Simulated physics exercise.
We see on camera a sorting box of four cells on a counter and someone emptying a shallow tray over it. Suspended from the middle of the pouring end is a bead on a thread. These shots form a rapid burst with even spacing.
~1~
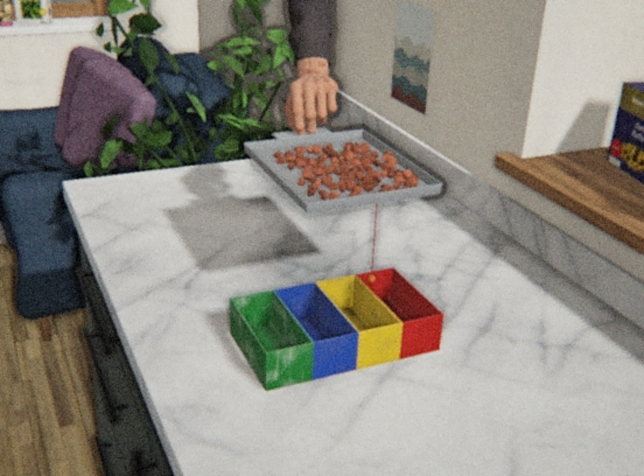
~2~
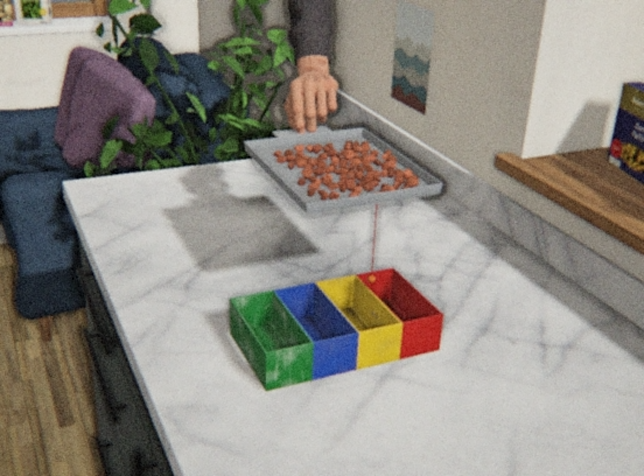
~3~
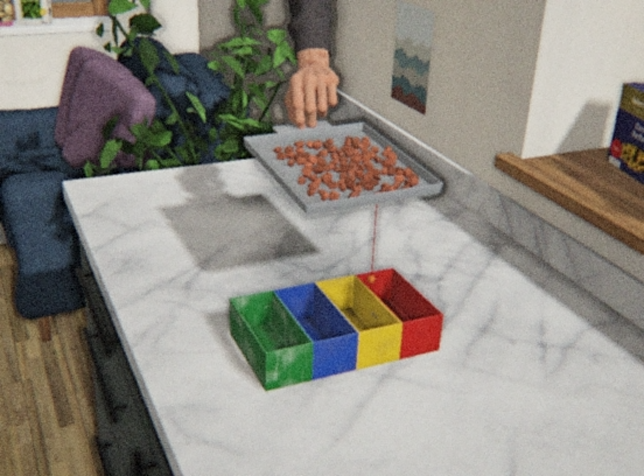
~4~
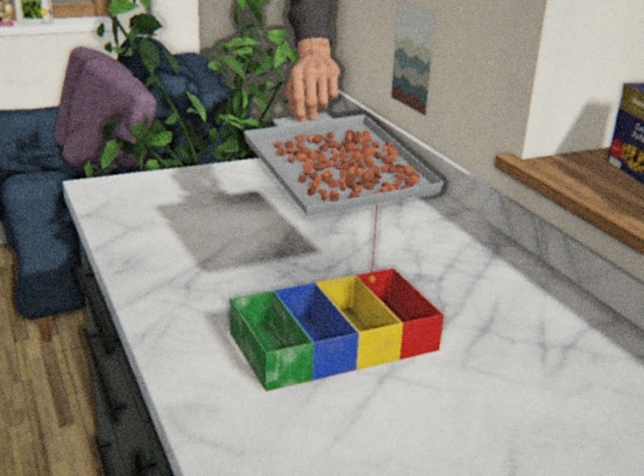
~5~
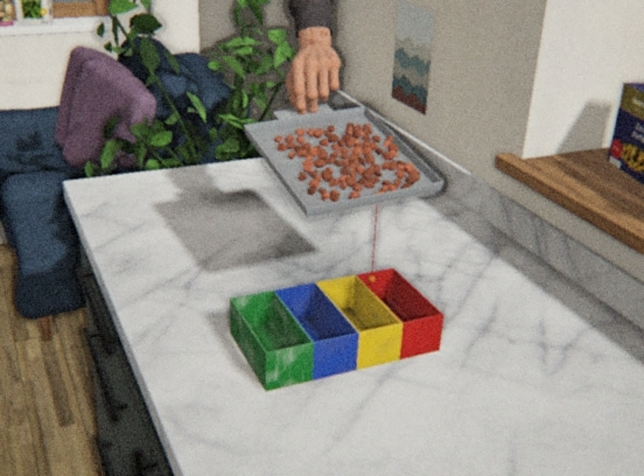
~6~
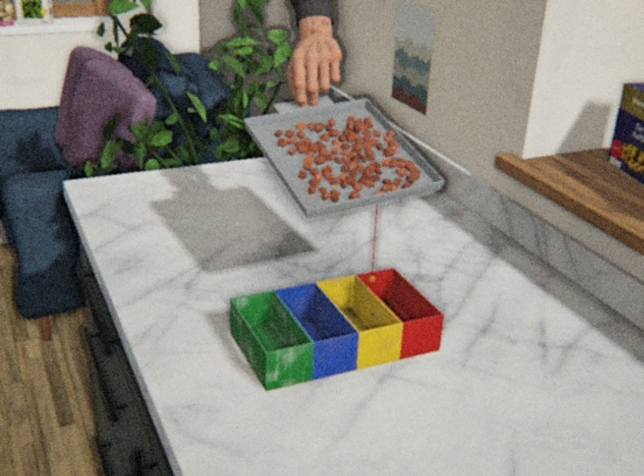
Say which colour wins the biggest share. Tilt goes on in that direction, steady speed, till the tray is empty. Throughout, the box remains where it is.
Blue wins the biggest share.
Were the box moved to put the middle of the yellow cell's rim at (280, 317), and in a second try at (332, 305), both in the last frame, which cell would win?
Run one gives the red cell; run two gives the cell in yellow.
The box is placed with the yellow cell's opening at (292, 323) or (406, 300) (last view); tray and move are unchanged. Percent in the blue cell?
You'd get near 0 per cent and afterwards near 30 per cent.
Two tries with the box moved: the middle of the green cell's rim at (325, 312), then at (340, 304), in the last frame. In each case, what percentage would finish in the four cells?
Roughly 90% on the first try and 70% on the second.
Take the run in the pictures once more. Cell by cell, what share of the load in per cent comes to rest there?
The green cell ends with 0 per cent, the blue cell with 50 per cent, the yellow cell with 30 per cent and the red cell with 10 per cent.
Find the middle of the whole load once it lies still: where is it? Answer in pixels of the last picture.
At about (335, 343).
Soon after the last picture, tray tipped steeply; nearly all on the tray; a stray few falling or outside the box.
A little later, tray tipped right over; a small part on the tray; about a third in the blue cell; about a quarter in the yellow cell; a small part in the red cell; a stray few in the green cell; about a quarter falling or outside the box.
Later still, tray tipped past a quarter turn; about half in the blue cell; about a third in the yellow cell; a small part in the red cell; a stray few in the green cell; a stray few falling or outside the box.
At rest, tray tipped past a quarter turn; about half in the blue cell; about a third in the yellow cell; a small part in the red cell; a stray few in the green cell; a stray few outside the box.
